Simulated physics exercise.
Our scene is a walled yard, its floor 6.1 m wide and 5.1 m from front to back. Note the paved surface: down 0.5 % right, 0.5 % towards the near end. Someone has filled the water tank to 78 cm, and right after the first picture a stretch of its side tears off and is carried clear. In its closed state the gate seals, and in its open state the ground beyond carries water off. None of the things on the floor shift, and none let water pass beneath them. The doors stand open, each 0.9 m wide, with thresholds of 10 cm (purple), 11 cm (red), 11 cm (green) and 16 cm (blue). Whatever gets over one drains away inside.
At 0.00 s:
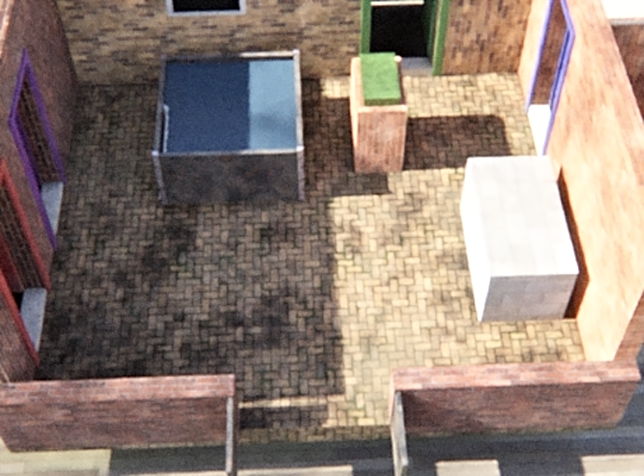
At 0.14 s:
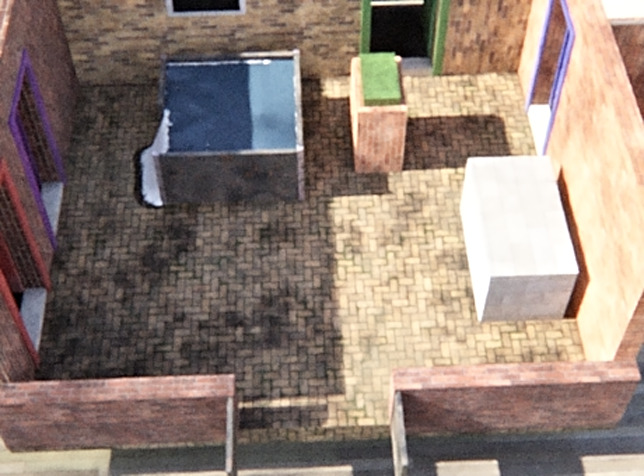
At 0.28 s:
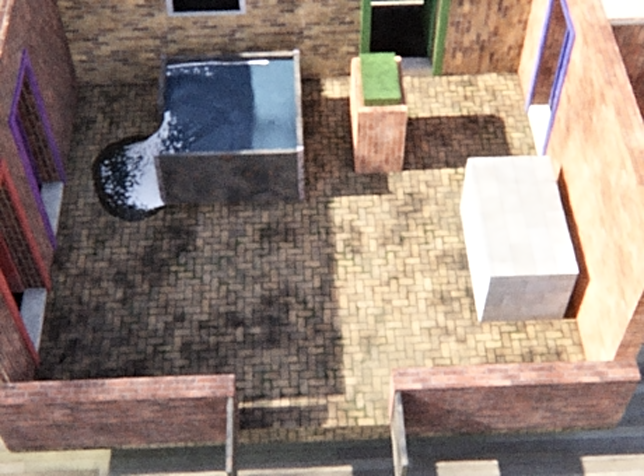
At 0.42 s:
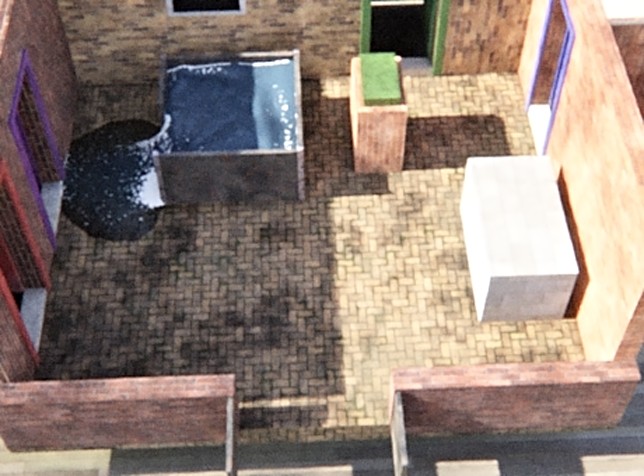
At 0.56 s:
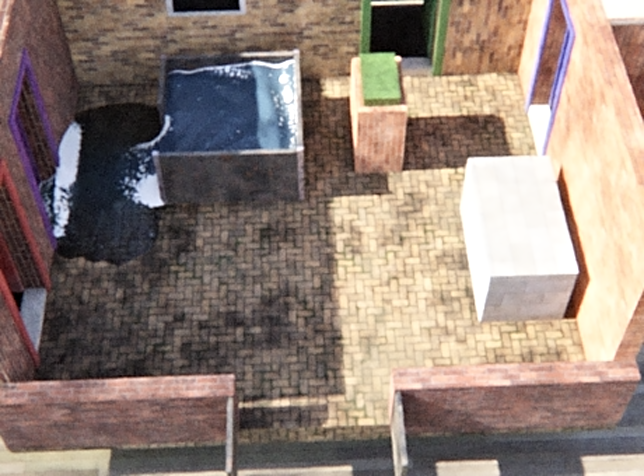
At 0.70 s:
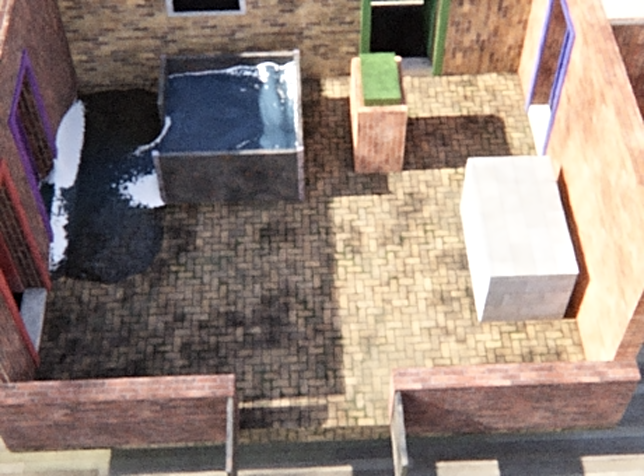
A large square tank of dark blue water in a walled brick yard opened on its left side, and water poured out, spread across the paving to the left wall, and crept forward along it.
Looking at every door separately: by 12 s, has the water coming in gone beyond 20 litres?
Purple door - it has. Red door - it has not. Green door - it has not. Blue door - it has not.
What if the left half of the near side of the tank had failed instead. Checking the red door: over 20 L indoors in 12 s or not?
Then the red door ends up out of bounds.
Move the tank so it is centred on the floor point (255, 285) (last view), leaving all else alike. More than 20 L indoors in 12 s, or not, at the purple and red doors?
So the purple door keeps within it and the red door tops the limit.
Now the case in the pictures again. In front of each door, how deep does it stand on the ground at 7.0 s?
Depths in cm: Purple 12, red 4, green 3, blue 8.
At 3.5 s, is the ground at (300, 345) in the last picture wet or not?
By then the spot is drenched.
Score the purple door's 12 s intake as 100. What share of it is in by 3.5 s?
About 80 per cent.
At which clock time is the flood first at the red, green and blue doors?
Red = 0.9 s, green = 2.6 s, blue = 3.6 s.
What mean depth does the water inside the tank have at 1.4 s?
It averages close to 49 centimetres.
After 1.4 s water covers 20 % of the floor and is deepest (45 cm) near (67, 175); purple door 35 cm at the sill, 136 L in, red door 10 cm at the sill, 0 L in, green door not reached, blue door not reached.
After 2.2 s water covers 25 % of the floor and is deepest (35 cm) near (79, 96); purple door 28 cm at the sill, 267 L in, red door 9 cm at the sill, 0 L in, green door not reached, blue door not reached.
After 3.5 s water covers 50 % of the floor and is deepest (25 cm) near (67, 175); purple door 23 cm at the sill, 369 L in, red door 7 cm at the sill, 1 L in, green door 6 cm at the sill, 0 L in, blue door not reached.
After 7.0 s water covers 85 % of the floor and is deepest (13 cm) near (579, 382); purple door 12 cm at the sill, 453 L in, red door 4 cm at the sill, 1 L in, green door 3 cm at the sill, 0 L in, blue door 8 cm at the sill, 0 L in.
After 12.0 s water covers 95 % of the floor and is deepest (9 cm) near (510, 205); purple door 6 cm at the sill, 457 L in, red door 4 cm at the sill, 1 L in, green door 5 cm at the sill, 0 L in, blue door 7 cm at the sill, 0 L in.
